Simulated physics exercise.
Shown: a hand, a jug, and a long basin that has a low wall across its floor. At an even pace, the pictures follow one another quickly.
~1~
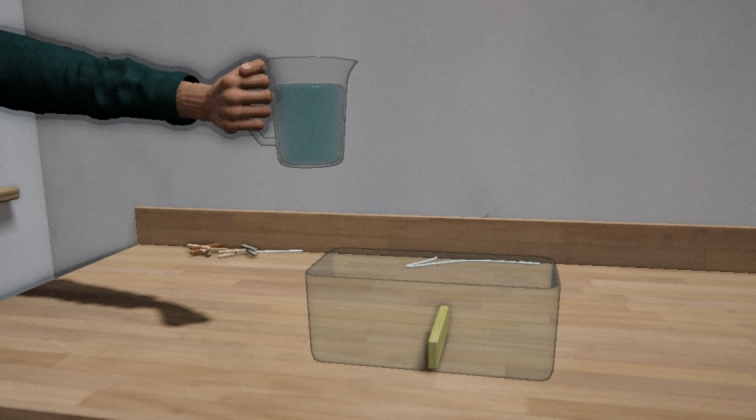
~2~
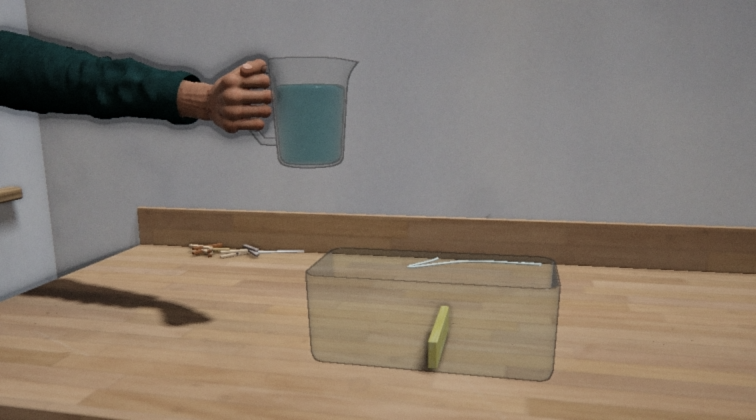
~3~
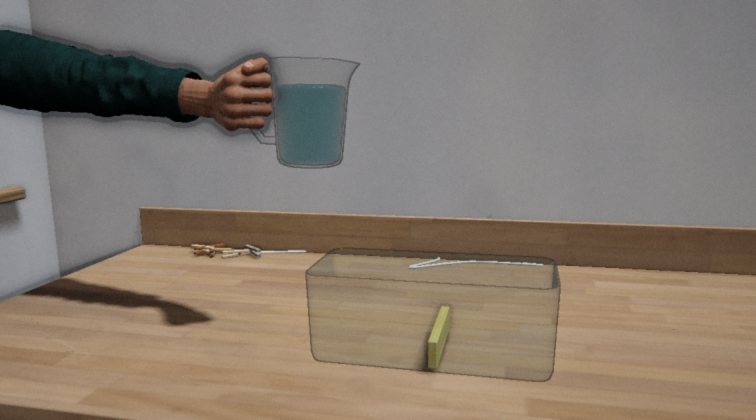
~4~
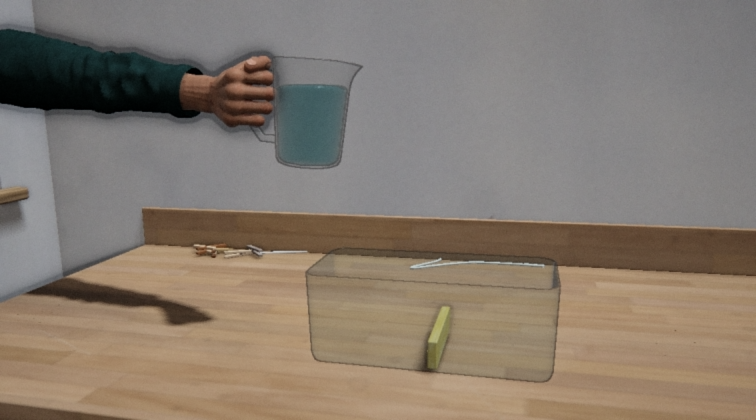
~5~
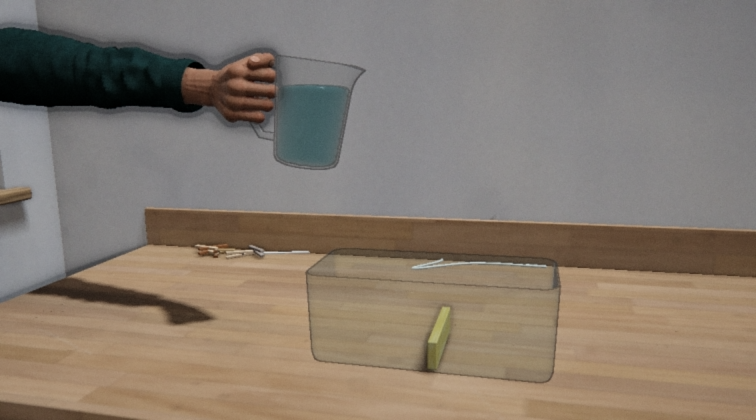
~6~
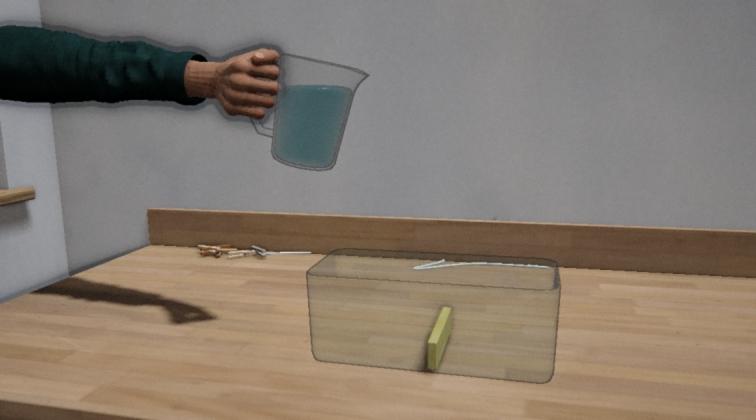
The clip shows a hand in a dark green sleeve holding a clear jug of blue-green liquid above a long, see-through basin with a low yellowish wall inside, then gradually tilting the jug slightly to the right.
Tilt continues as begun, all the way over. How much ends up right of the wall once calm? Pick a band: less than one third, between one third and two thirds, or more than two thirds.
It is between one third and two thirds.
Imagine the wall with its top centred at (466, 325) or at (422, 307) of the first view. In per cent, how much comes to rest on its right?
Well, it's close to 5 per cent for the first one, then 85 per cent for the other.
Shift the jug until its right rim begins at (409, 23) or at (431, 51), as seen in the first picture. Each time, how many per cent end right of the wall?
About 85 and 75 per cent.
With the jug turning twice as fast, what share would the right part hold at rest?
Roughly 45 per cent ends up there.
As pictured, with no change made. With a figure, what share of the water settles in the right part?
Estimate: Some 45 per cent.
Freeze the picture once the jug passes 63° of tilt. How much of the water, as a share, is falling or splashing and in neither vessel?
That works out near 10 percent.
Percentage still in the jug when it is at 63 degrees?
Around 90 in a hundred.
A moment on, the jug is tipped part way and 91 per cent is still to pour, 0 is left of the wall and 0 right of it.
Next, the jug is tipped on its side and 48 per cent is still to pour, 14 is left of the wall and 12 right of it.
Then the jug is tipped on its side and 11 per cent is still to pour, 36 is left of the wall and 42 right of it.
Later the jug is tipped on its side and 2 per cent is still to pour, 51 is left of the wall and 44 right of it.
Finally, 54 per cent lies left of the wall, 45 right of it and 2 outside.
